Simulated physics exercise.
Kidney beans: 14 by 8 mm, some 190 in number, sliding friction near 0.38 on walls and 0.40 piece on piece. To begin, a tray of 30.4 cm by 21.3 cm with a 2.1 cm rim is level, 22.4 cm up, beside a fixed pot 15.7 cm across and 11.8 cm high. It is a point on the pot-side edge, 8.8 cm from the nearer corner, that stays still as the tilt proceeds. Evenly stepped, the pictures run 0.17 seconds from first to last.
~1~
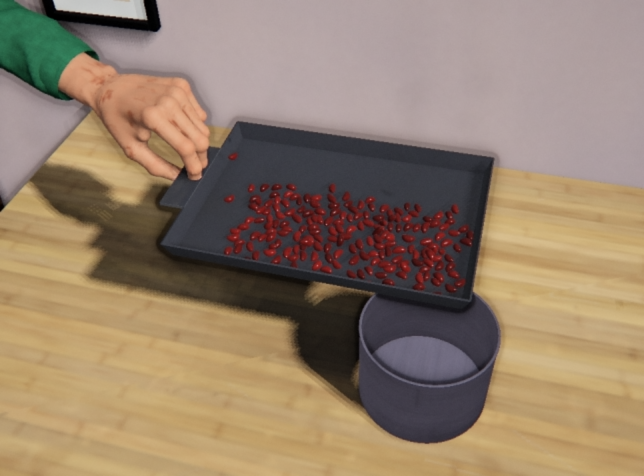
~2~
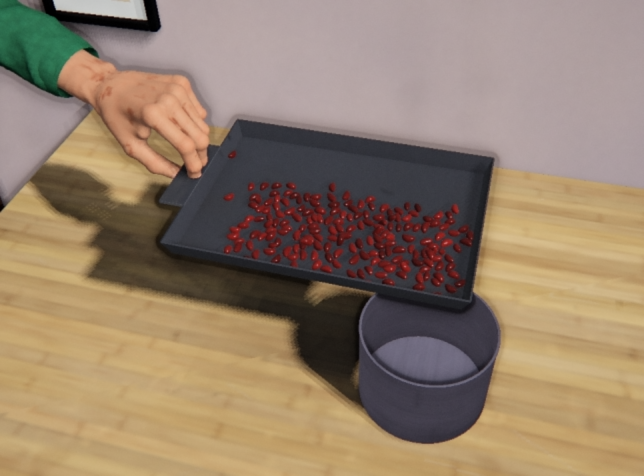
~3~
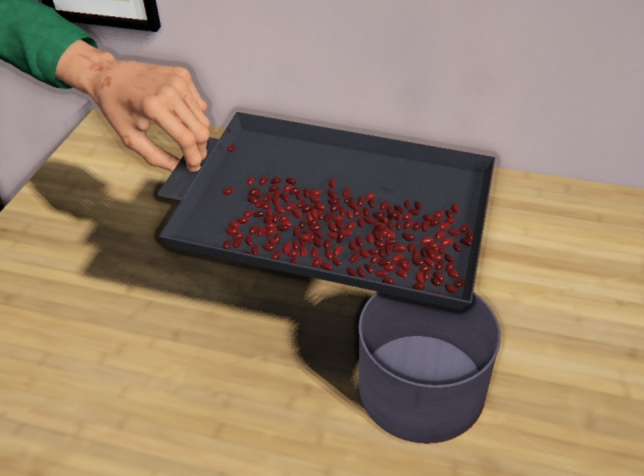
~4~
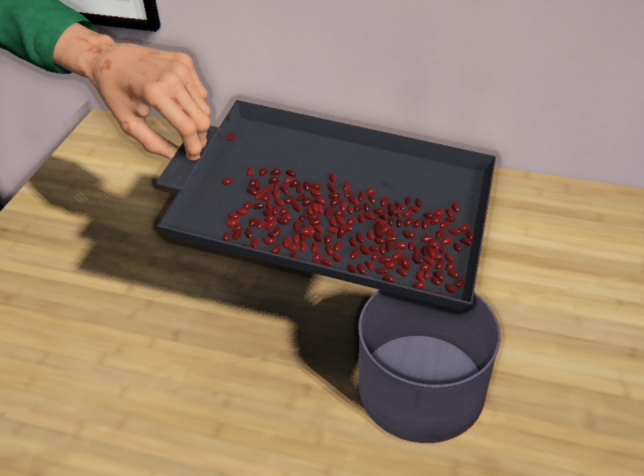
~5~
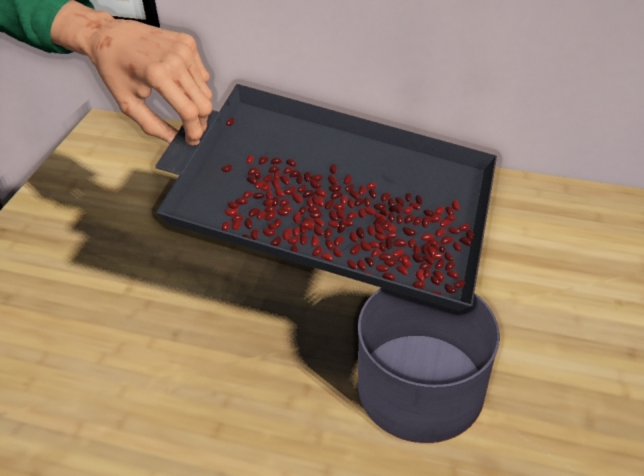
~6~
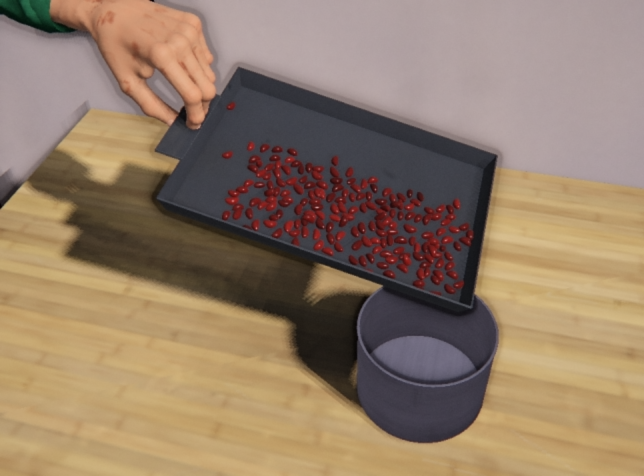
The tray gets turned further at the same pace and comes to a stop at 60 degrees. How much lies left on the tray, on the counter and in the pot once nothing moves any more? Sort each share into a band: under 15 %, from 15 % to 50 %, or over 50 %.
Left on the tray: From 15 % to 50 %; counter: Over 50 %; pot: Under 15 %.
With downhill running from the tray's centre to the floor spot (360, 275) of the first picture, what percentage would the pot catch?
Some 25 per cent.
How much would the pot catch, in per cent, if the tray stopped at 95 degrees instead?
It would be near 15 per cent.
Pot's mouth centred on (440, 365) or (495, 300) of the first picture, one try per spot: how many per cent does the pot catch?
Estimates: 25 in a hundred and 20 in a hundred.
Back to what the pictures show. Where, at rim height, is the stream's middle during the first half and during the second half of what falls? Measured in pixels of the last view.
The first half passes near (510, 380) and the second half near (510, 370).
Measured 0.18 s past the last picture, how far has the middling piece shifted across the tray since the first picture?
Displacement on the tray: Roughly 2 cm.
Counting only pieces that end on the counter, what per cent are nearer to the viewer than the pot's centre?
About 70 per cent.
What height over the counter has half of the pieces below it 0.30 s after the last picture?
Some 28 cm.
Then, 0.18 s after the last picture, tilt 39 degrees; the tray holds 100 %, the pot 0 %.
Then, 0.30 s after the last picture, tilt 55 degrees; the tray holds 100 %, the pot 0 %.
Then, 0.56 s after the last picture, tilt 60 degrees; the tray holds 45 %, the pot 0 %.
In the end, tray 35 %, counter 60 %, pot 5 %.
